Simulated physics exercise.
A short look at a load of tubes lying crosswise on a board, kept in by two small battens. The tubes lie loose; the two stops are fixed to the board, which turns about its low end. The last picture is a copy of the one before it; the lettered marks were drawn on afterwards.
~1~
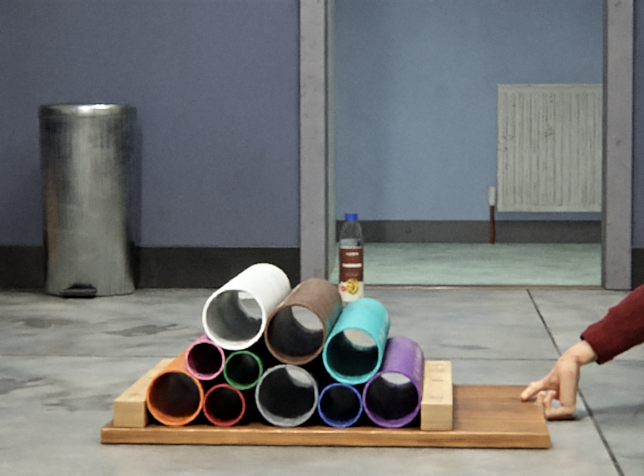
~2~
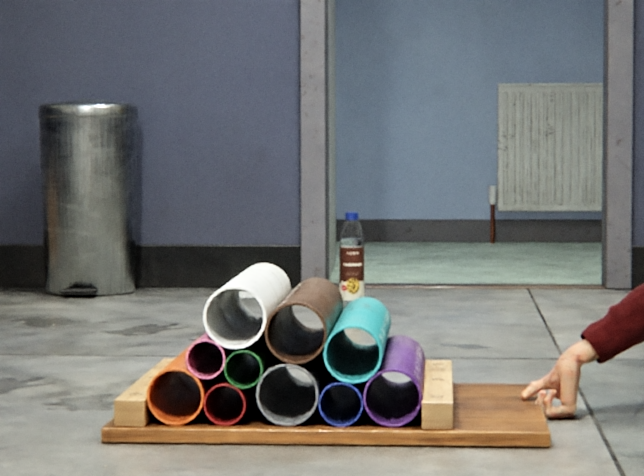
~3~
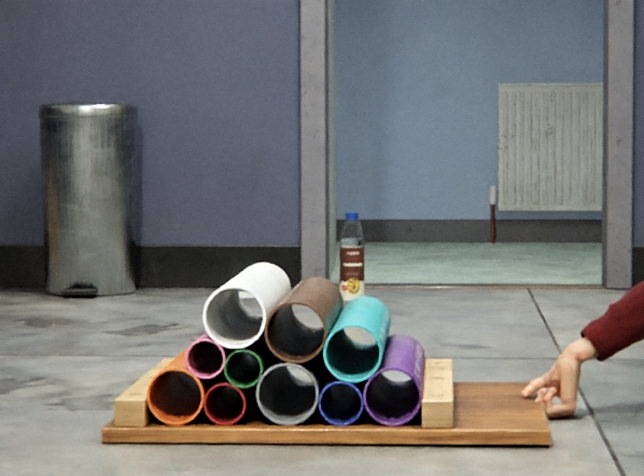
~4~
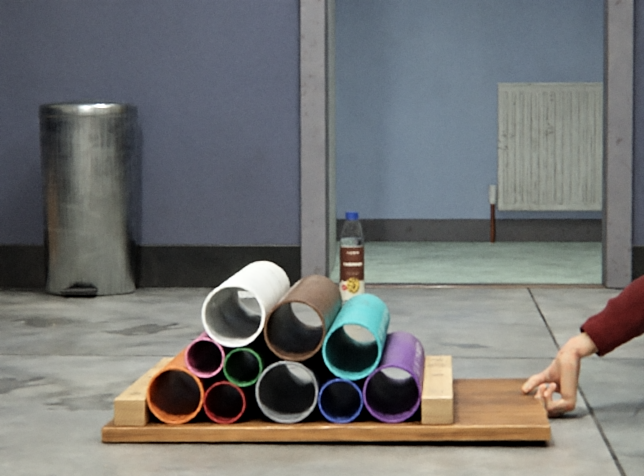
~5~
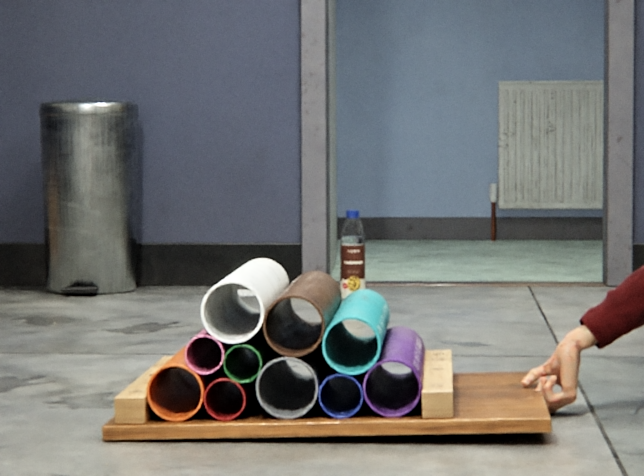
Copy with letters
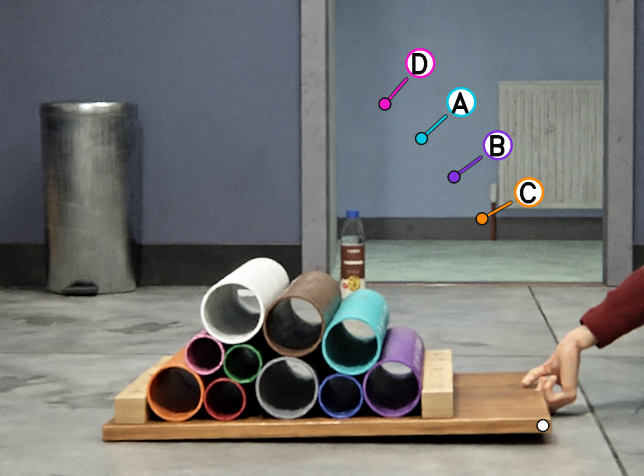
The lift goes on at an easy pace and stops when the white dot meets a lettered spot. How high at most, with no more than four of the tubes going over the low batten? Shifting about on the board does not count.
Raise it to A.
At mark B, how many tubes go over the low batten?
At B the number is two.
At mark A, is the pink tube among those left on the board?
No.
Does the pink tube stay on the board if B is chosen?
No, with B.
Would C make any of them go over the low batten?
At C: Yes.
On the marked copy, A at (421, 139); B at (454, 177); C at (482, 219); D at (385, 104); the white dot at (543, 426).
Taking A. A third of the way, board at 21°.
Two thirds of the way, board at 41°.
When it is over, board at 42°, two over the low batten (pink, white).
As for the rest, B two over the low batten (pink, white); C two over the low batten (pink, white); D five over the low batten.
